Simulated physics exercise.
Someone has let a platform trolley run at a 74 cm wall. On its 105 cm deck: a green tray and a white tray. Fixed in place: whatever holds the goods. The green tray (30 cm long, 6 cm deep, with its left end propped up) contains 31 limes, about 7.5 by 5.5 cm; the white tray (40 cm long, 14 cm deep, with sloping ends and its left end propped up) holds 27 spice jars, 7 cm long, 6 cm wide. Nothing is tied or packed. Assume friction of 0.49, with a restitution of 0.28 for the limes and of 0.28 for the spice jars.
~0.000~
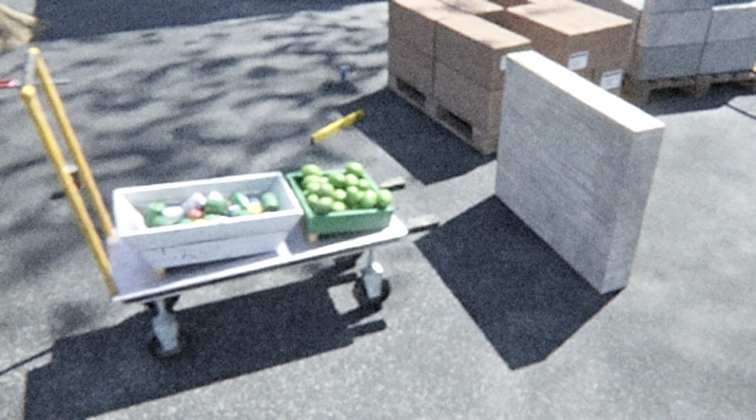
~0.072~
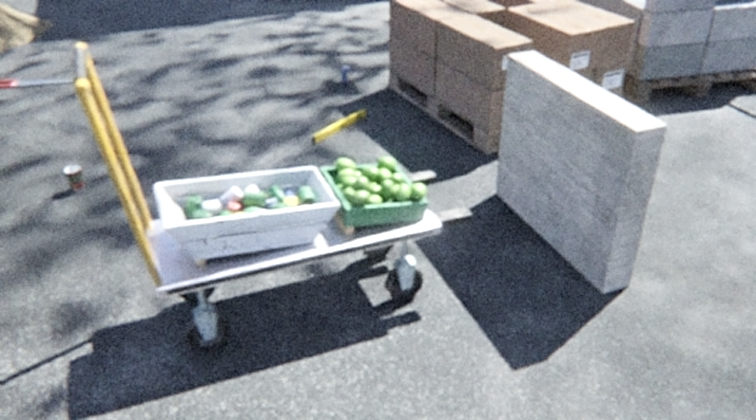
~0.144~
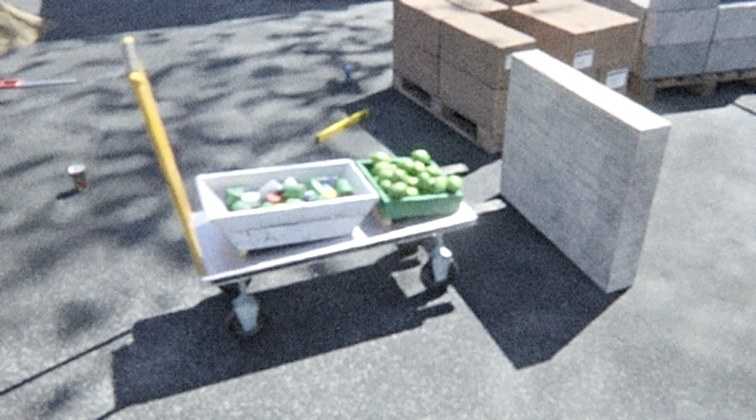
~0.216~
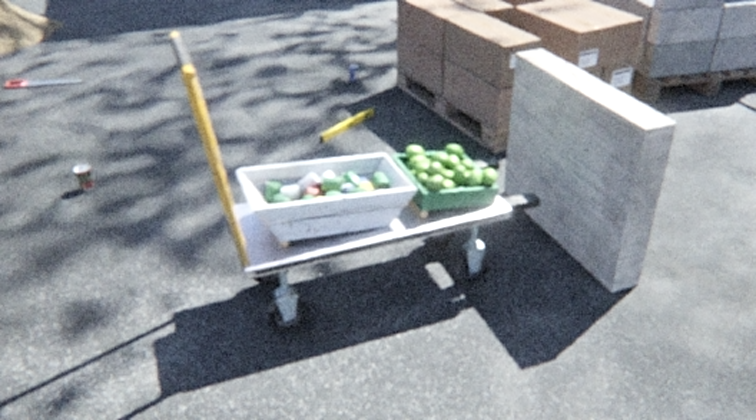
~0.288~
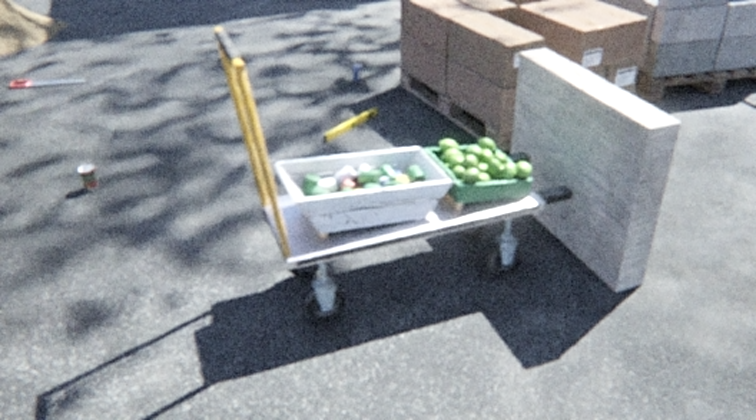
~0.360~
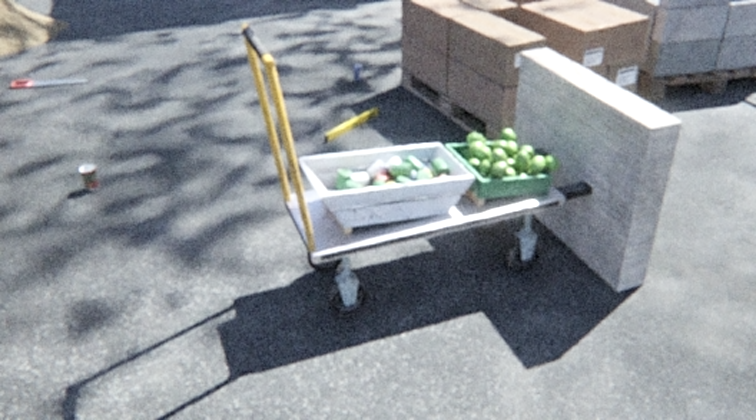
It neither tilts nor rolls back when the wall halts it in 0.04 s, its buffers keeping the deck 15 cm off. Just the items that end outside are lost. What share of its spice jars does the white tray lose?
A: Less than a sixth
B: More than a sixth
A, less than a sixth.
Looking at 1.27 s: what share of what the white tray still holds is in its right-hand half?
It works out to around 90 in a hundred.
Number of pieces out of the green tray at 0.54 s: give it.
Green tray: Roughly 8 out by then.
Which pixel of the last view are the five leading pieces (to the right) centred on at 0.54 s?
Roughly at (554, 164).
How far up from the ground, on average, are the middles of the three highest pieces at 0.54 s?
Close to 54 cm, on average.
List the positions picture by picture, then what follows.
In the first frame (we follow the rim corner now nearest the camera; the camera pans a little), white tray at (122, 234); green tray at (313, 216); 63 cm still to roll; nothing out yet.
In the second frame, white tray at (166, 226); green tray at (351, 208); 49 cm still to roll.
In the third frame, white tray at (211, 217); green tray at (389, 200); 36 cm still to roll.
In the fourth frame, white tray at (256, 208); green tray at (427, 192); 22 cm still to roll.
In the fifth frame, white tray at (298, 200); green tray at (463, 185); 9 cm still to roll.
In the sixth frame, white tray at (323, 195); green tray at (485, 180); stopped; 1 out, the lowest lime at (552, 164).
After 0.42 s, 4 of 31 out of the green tray and 0 of 27 out of the white tray.
After 0.54 s, 8 of 31 out of the green tray and 0 of 27 out of the white tray.
After 0.77 s, 9 of 31 out of the green tray and 1 of 27 out of the white tray.
Outcome (at 1.27 s), 9 of 31 out of the green tray and 1 of 27 out of the white tray. Asked share, 1 of 27, 4 per cent.
